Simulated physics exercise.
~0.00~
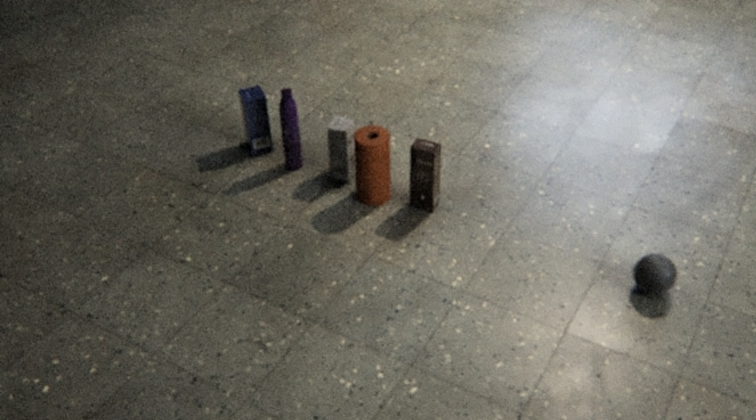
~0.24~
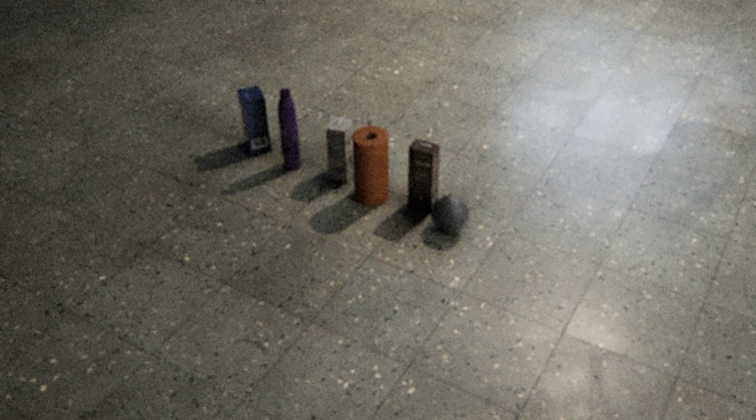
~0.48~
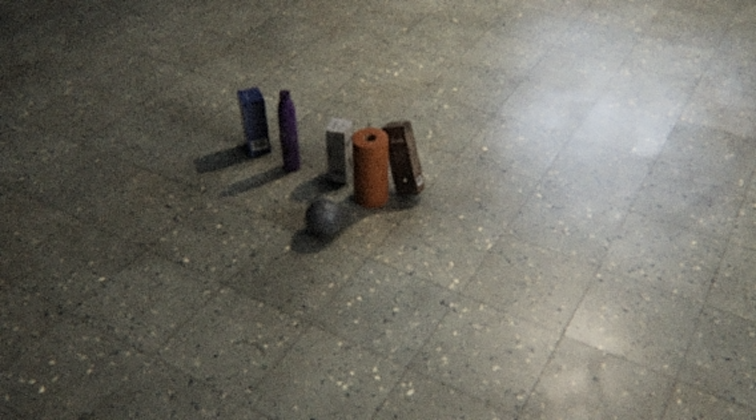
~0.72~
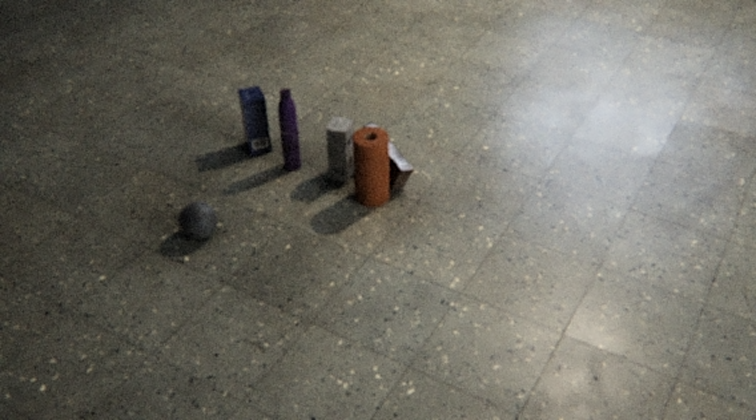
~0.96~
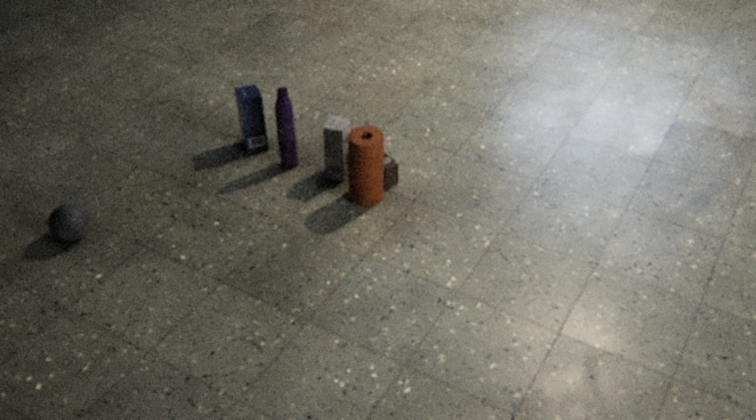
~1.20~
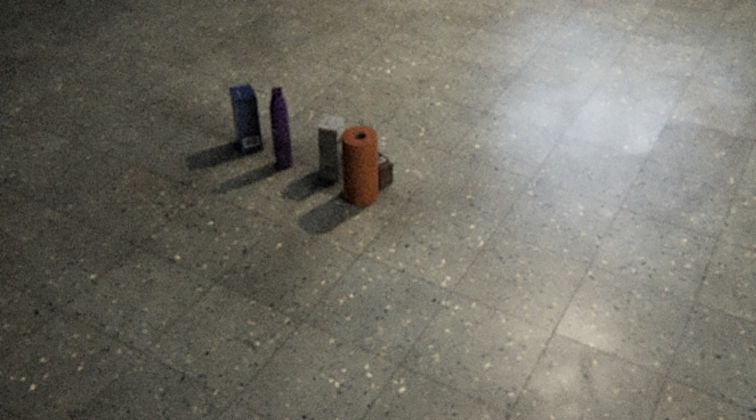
A blue carton stands at the far left of a loose row on a speckled, tiled floor, seen from above at an angle, with a purple bottle, a white carton, an orange roll and a brown carton to its right. A dark grey ball starts apart at the lower right. It travels left to the brown carton, which tips over behind the orange roll. The ball carries on leftward, passing in front of the others, and goes out of view. The brown carton ends on its side, partly hidden, while the other four objects remain upright.
